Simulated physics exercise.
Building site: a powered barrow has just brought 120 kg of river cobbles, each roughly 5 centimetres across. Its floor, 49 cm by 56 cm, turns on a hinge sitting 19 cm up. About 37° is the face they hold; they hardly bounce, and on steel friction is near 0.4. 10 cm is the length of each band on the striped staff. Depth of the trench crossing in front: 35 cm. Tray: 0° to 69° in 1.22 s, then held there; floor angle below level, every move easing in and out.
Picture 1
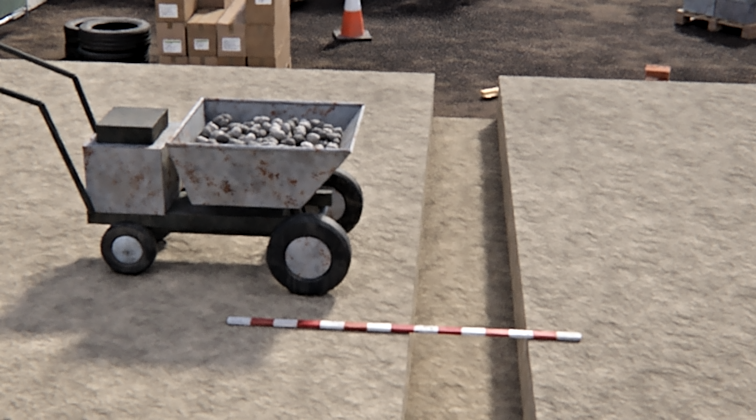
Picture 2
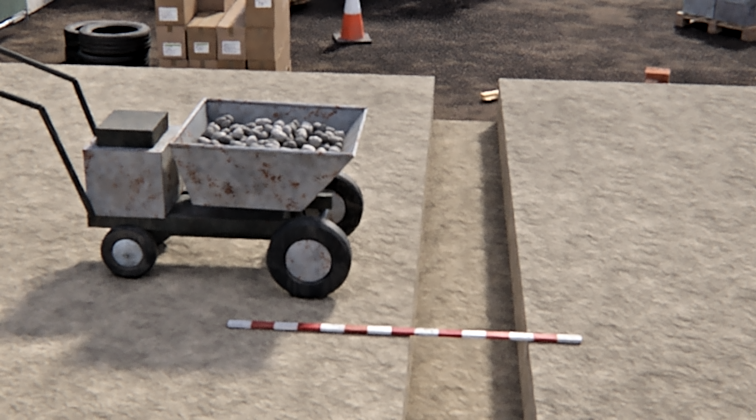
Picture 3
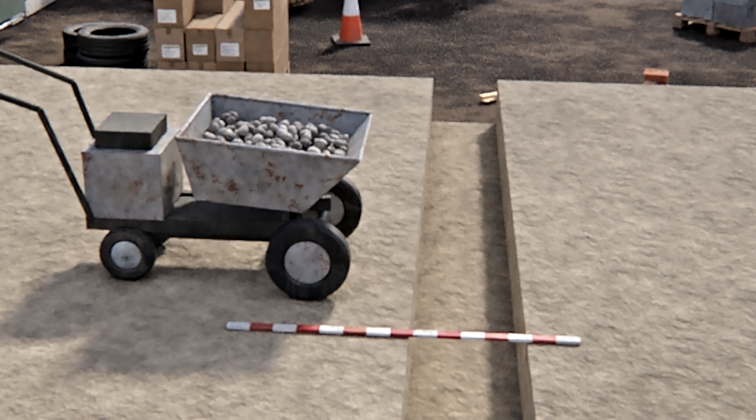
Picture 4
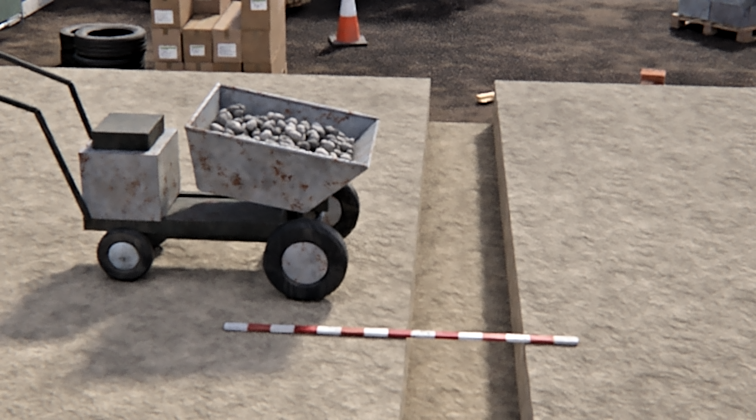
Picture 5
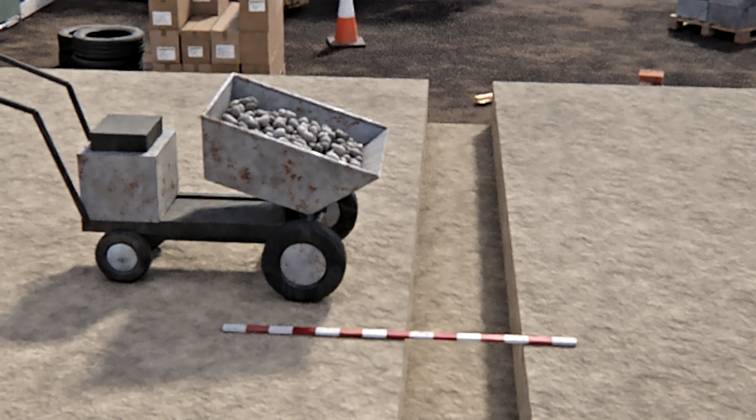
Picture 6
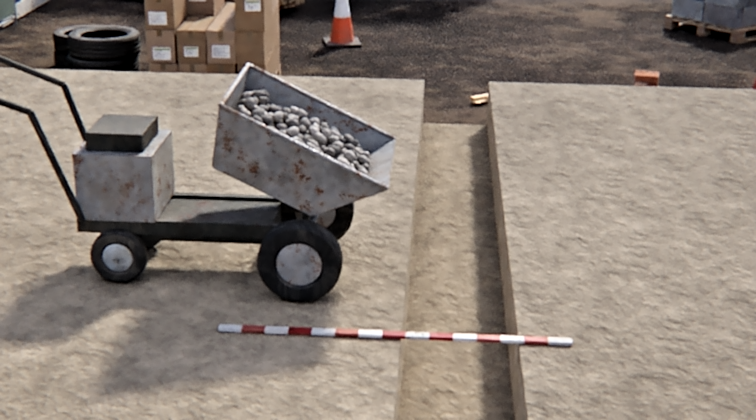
The rust-flecked grey tray of a powered barrow, heaped with grey cobbles, tilts on its hinge, slowly at first and then faster, its back rising and its lip dipping rightward. The barrow's dark wheels stay put left of a straight trench, a red-and-white pole lying across in front. Seen from slightly above, the sandy building site, with tyres, boxes and an orange cone behind, shifts very slightly as the camera drifts.
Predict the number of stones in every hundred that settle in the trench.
Close to 100 in a hundred.
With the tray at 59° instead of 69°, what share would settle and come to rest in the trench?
Some 65% would finish there.
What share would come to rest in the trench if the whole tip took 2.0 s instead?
About 100%.
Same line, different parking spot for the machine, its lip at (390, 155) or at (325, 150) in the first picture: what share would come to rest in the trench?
From the first place around 80 per cent, from the other around 100.
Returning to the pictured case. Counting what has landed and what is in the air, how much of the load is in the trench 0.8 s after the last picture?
Around 35 per cent of it, at that instant.
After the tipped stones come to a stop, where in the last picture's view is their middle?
Centre estimate: Around (467, 330).
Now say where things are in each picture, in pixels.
The tray is at 0°, its lip at (351, 152); the top of the load is at (293, 128), in the first picture.
The tray is at 1°, its lip at (353, 156); the top of the load is at (290, 130), in the second picture.
Lip at (360, 161), floor tilted 5°, highest stones at (246, 125), in the third picture.
The tray is at 11°, its lip at (368, 167); the top of the load is at (233, 116), in the fourth picture.
The tray is at 18°, its lip at (379, 177); the top of the load is at (241, 108), in the fifth picture.
Lip at (388, 189), floor tilted 26°, highest stones at (254, 100), in the sixth picture.
Then, 0.4 s after the last picture the floor is at 59°, 100 % in the tray; the foremost stones are at (418, 213).
Then, 0.8 s after the last picture the floor is at 69°, 67 % in the tray, 33 % in the trench; the foremost stones are at (503, 330).
Then, 1.2 s after the last picture the floor is at 69°, 31 % in the tray, 69 % in the trench; the foremost stones are at (508, 317).
Then, 3.1 s after the last picture the floor is at 69°, 0 % in the tray, 100 % in the trench; the foremost stones are at (511, 321).
